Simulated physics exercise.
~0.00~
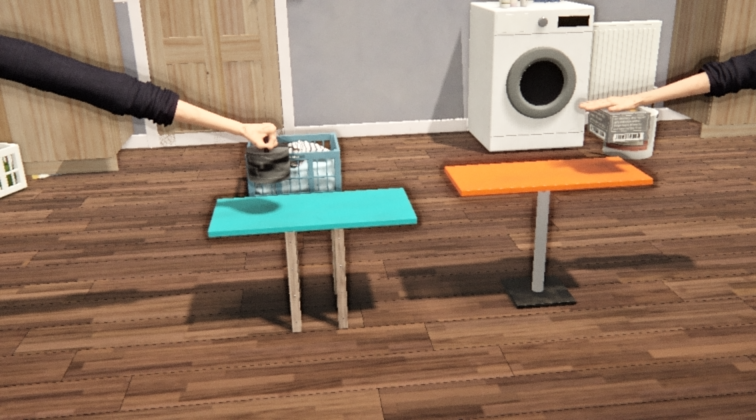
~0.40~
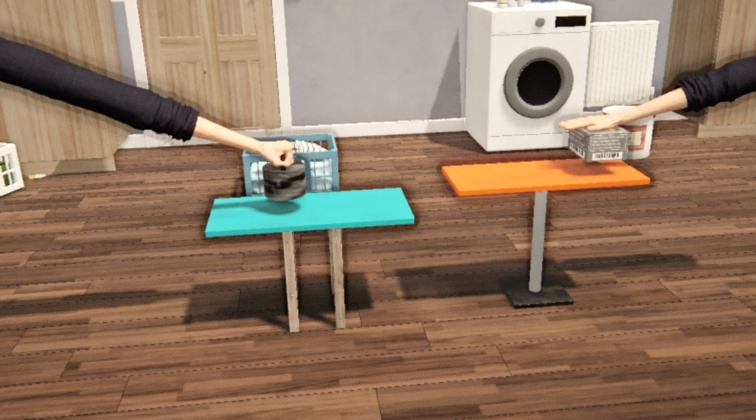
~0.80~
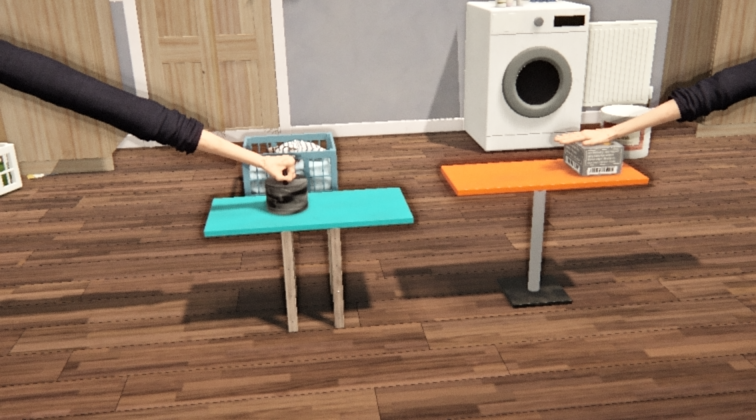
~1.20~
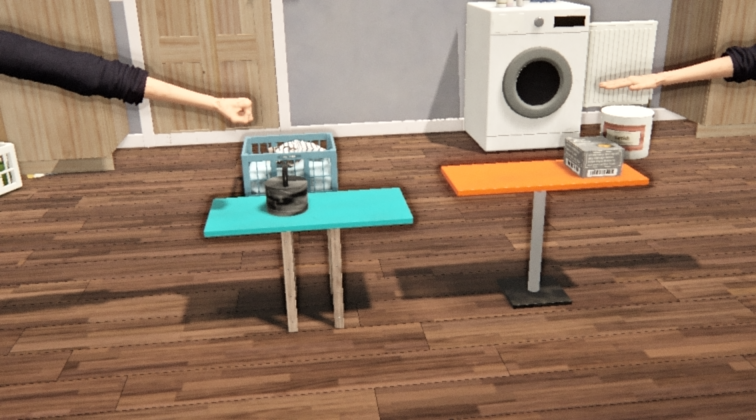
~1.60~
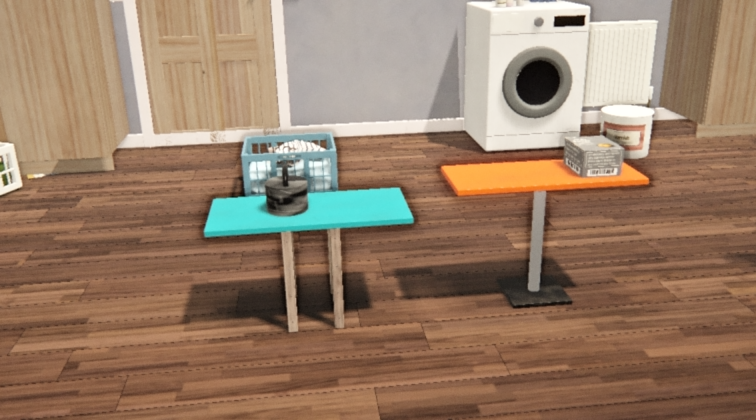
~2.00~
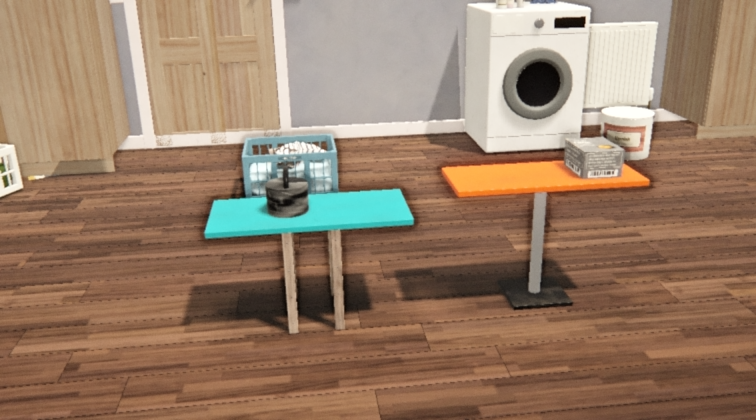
To begin with, a turquoise plant stand and an orange side table stand on a wooden floor, with a blue basket, a washing machine and a white bucket behind them. An arm from the left holds a dark metal object over the turquoise top, while an arm from the right holds a small grey box over the orange one. Both hands lower their loads onto the tops, the box settling near the right end. The hands then let go and draw back out of view. Both pieces stay flat on their feet, their loads resting still.
